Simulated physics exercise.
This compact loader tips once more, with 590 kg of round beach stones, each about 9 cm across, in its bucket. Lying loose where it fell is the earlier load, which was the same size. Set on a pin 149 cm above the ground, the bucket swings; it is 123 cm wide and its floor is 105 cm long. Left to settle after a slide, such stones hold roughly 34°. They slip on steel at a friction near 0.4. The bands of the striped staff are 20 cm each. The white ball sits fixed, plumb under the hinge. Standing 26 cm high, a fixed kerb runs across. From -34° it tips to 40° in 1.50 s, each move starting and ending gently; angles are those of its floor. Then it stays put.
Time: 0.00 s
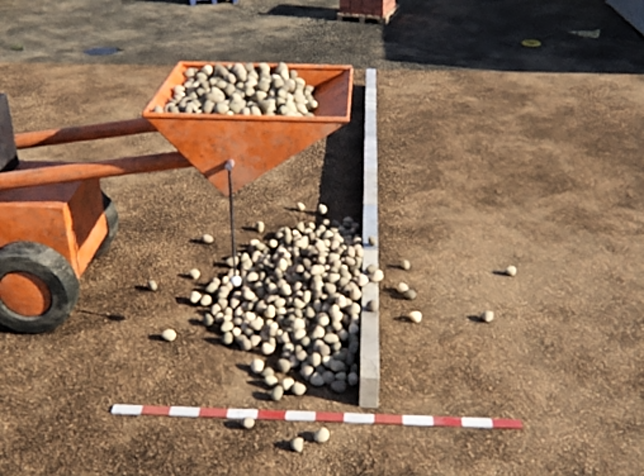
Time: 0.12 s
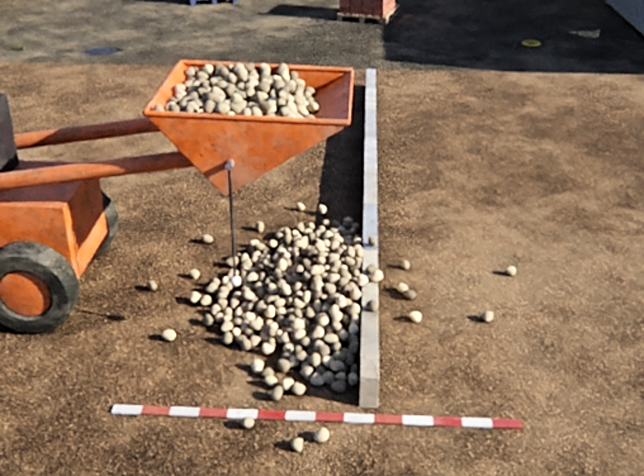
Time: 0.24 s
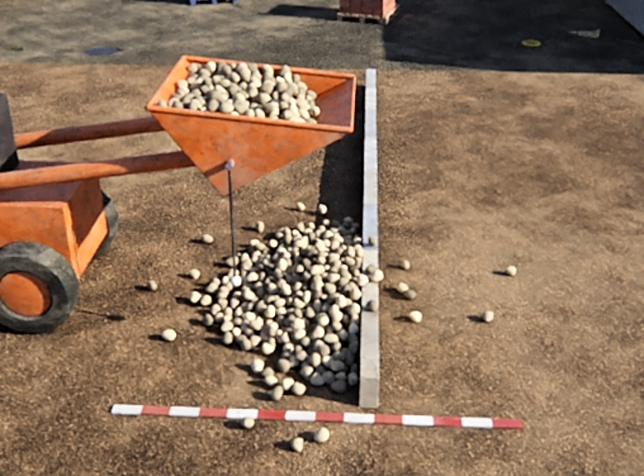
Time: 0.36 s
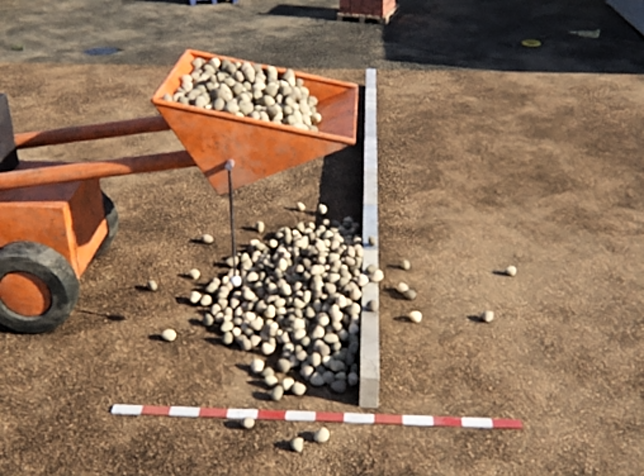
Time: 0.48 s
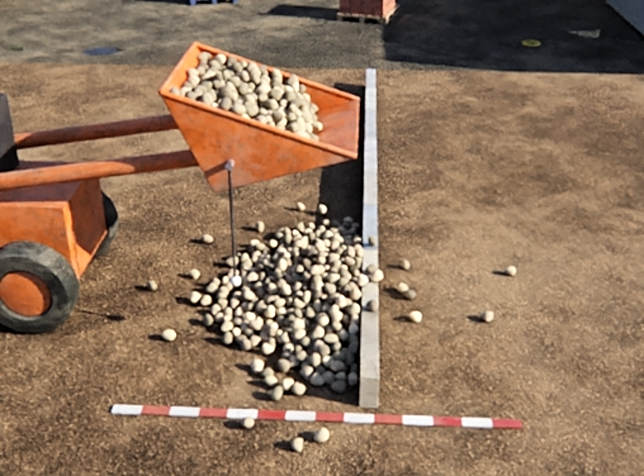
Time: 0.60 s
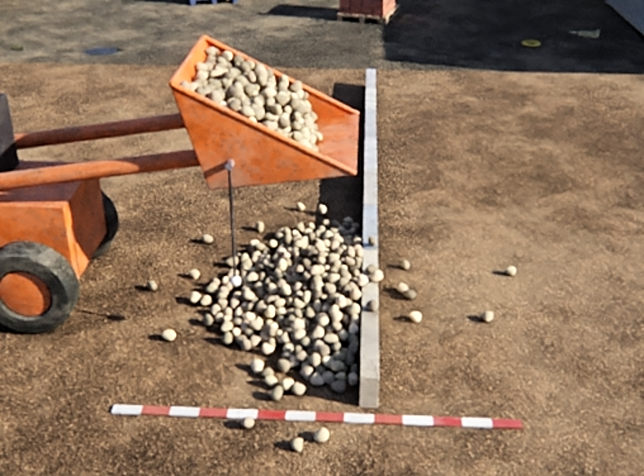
On a patch of brown ground, an orange loader's raised bucket full of round stones gradually tilted down toward the right, its back edge rising, above a heap of stones lying against a low kerb.
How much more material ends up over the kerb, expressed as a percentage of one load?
About 64 per cent of a load more.
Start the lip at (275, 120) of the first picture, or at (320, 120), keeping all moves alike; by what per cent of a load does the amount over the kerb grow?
Close to 5 per cent, followed by close to 40 per cent.
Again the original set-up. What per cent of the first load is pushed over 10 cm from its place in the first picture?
I'd put it at about 5 per cent.
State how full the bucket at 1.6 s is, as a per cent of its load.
Roughly 35 parts in a hundred of the load.
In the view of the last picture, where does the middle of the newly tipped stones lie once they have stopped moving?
Centre: Approx. (409, 290).
After 1.1 s the floor is at 28°; in per cent of one load, 98 in the bucket, 101 on this side of the kerb, 1 over the kerb; the foremost stones are at (424, 291).
After 1.6 s the floor is at 40°; in per cent of one load, 37 in the bucket, 150 on this side of the kerb, 13 over the kerb; the foremost stones are at (447, 286).
After 2.0 s the floor is at 40°; in per cent of one load, 4 in the bucket, 150 on this side of the kerb, 46 over the kerb; the foremost stones are at (503, 283).
After 4.8 s the floor is at 40°; in per cent of one load, 0 in the bucket, 135 on this side of the kerb, 65 over the kerb; the foremost stones are at (637, 301). Net gain over the kerb, 64.
